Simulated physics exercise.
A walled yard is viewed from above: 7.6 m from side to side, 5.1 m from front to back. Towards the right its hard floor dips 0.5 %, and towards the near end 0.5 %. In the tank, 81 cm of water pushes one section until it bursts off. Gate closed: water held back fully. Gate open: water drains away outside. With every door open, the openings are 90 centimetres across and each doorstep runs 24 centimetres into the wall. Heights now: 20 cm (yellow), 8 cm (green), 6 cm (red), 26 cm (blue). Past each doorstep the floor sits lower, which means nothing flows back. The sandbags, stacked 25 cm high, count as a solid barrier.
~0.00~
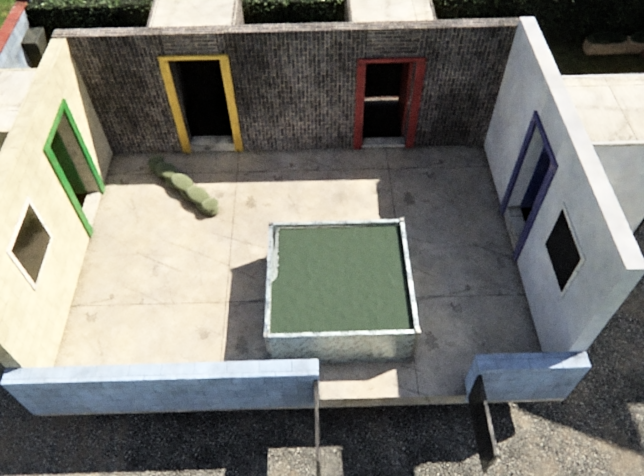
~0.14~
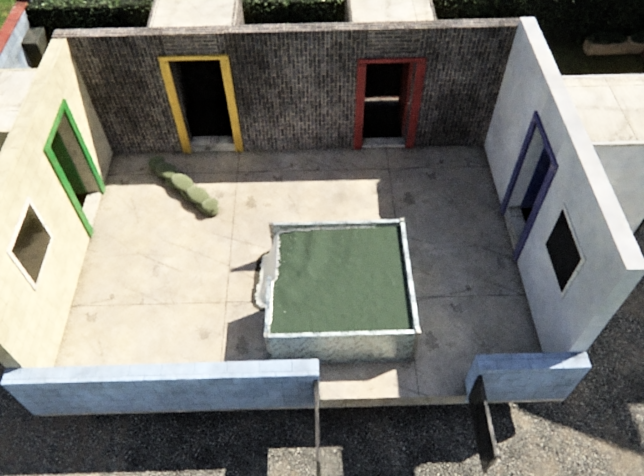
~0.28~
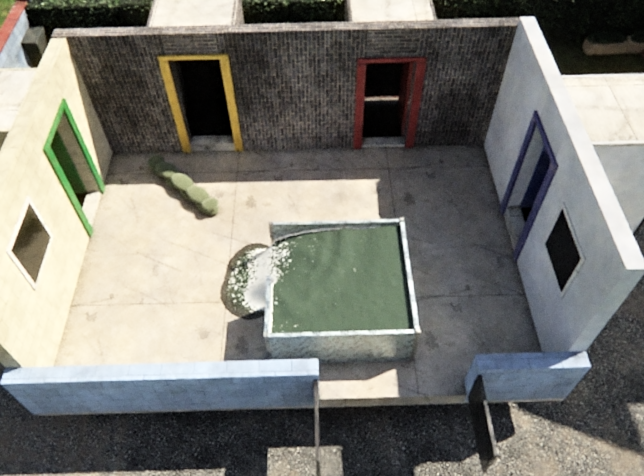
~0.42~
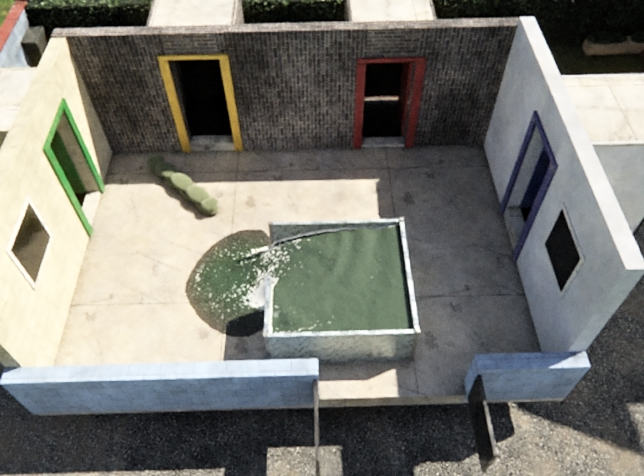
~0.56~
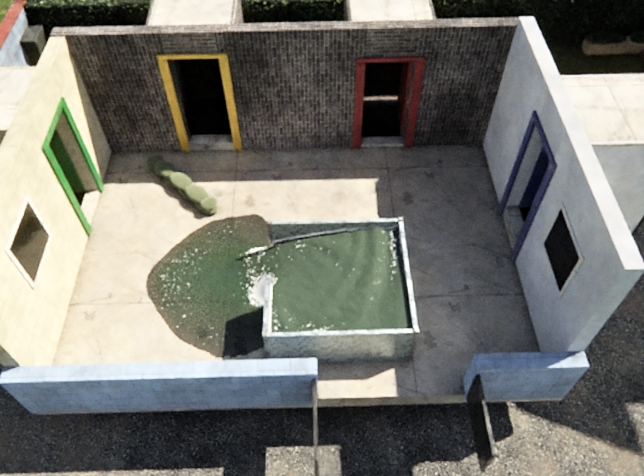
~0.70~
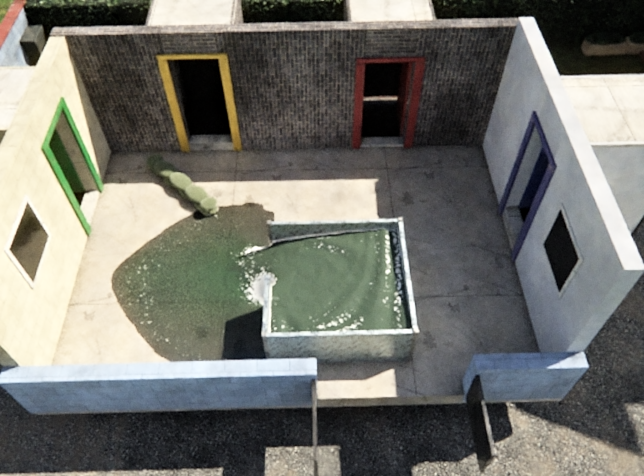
Green water poured out of the left side of a square tank in a walled yard, spreading across the pale floor in a widening dark pool that reached the lumpy green sandbags.
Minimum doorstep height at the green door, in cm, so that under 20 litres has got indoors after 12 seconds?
Approx. 22 cm.
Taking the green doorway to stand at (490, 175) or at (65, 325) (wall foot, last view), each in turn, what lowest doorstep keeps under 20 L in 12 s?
Around 8.5 and 23 cm respectively.
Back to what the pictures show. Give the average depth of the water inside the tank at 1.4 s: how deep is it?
Roughly 57 cm.
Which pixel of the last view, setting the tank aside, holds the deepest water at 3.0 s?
At about pixel (111, 154).
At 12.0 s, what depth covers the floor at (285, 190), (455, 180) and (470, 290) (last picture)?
Close to 4, 9 and 4 cm deep.
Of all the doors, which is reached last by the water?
Last comes the blue one.
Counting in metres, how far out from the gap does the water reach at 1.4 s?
The front is some 4.0 m out.
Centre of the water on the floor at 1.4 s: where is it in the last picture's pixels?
(285, 292).
After 1.4 s water covers 35 % of the floor, deepest (44 cm) near (266, 275); 15 cm at the green door, 1 litre in over its 8 cm doorstep.
After 3.0 s water covers 40 % of the floor, deepest (37 cm) near (111, 154); 21 cm at the green door, 118 litres in over its 8 cm doorstep.
After 12.0 s water covers 95 % of the floor, deepest (14 cm) near (262, 362); 10 cm at the green door, 337 litres in over its 8 cm doorstep.
At the green door as built, the water arrived by 1.3 s and peaked near 25 cm at 2.2 s.
Run again over the same 12 s with other heights there, 32 litres in over 20.5 cm, 1 litre over 27.5 cm. The limit of 20 litres is kept from about 22 cm up.
